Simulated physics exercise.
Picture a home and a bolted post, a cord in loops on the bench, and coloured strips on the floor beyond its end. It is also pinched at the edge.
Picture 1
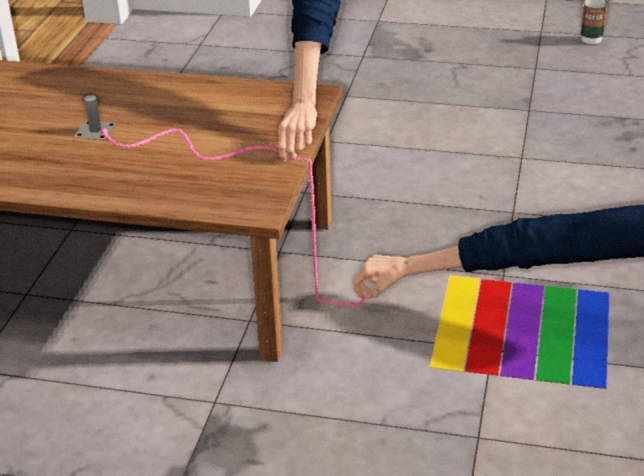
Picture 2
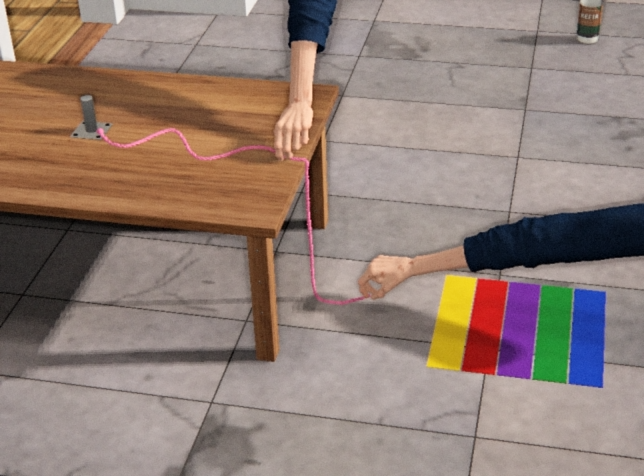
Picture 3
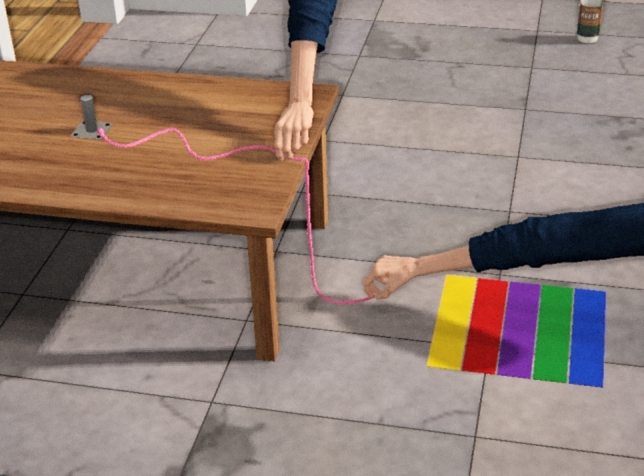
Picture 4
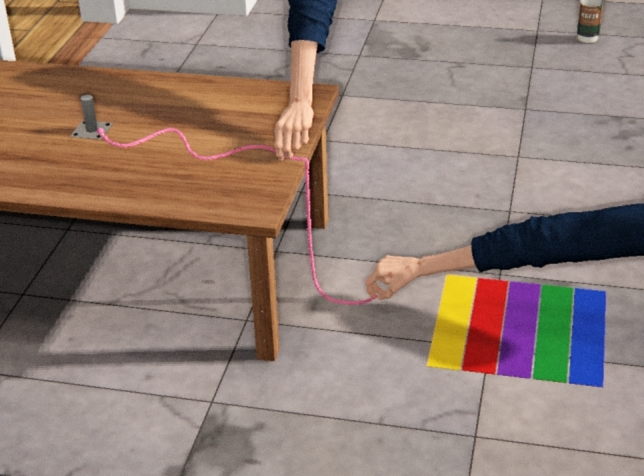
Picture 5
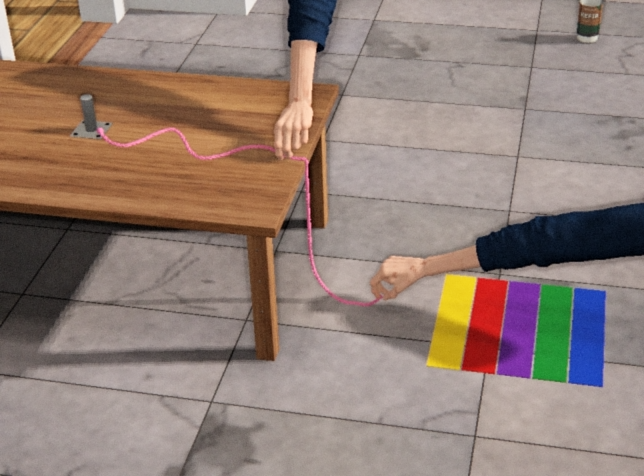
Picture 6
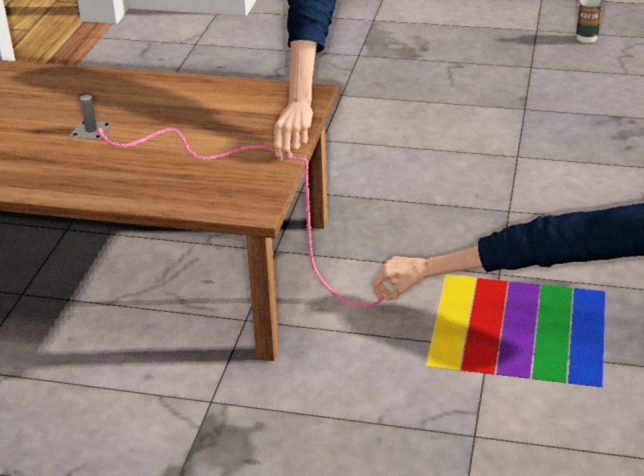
A hand low on the right drew the end of a pink cord slightly rightward toward some coloured strips on the floor, while another hand pinched the cord at the wooden bench's edge, barely moving.
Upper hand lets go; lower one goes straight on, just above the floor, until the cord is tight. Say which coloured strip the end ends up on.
It ends up on the green strip.
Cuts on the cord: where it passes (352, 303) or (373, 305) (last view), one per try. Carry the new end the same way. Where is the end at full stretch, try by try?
(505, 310) and (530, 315).
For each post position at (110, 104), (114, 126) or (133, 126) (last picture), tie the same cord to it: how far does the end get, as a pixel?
Roughly (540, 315), (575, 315) and (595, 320), try by try.
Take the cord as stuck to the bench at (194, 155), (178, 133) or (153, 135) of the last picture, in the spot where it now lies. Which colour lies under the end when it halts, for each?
You'd see red first, purple next, and purple last.
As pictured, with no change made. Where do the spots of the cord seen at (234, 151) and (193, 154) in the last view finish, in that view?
Point one: (292, 154); point two: (247, 149).
A little later, end near (478, 307); over red.
Next, end near (524, 312); over purple.
When it is tight, end near (552, 315); over green. The green one.
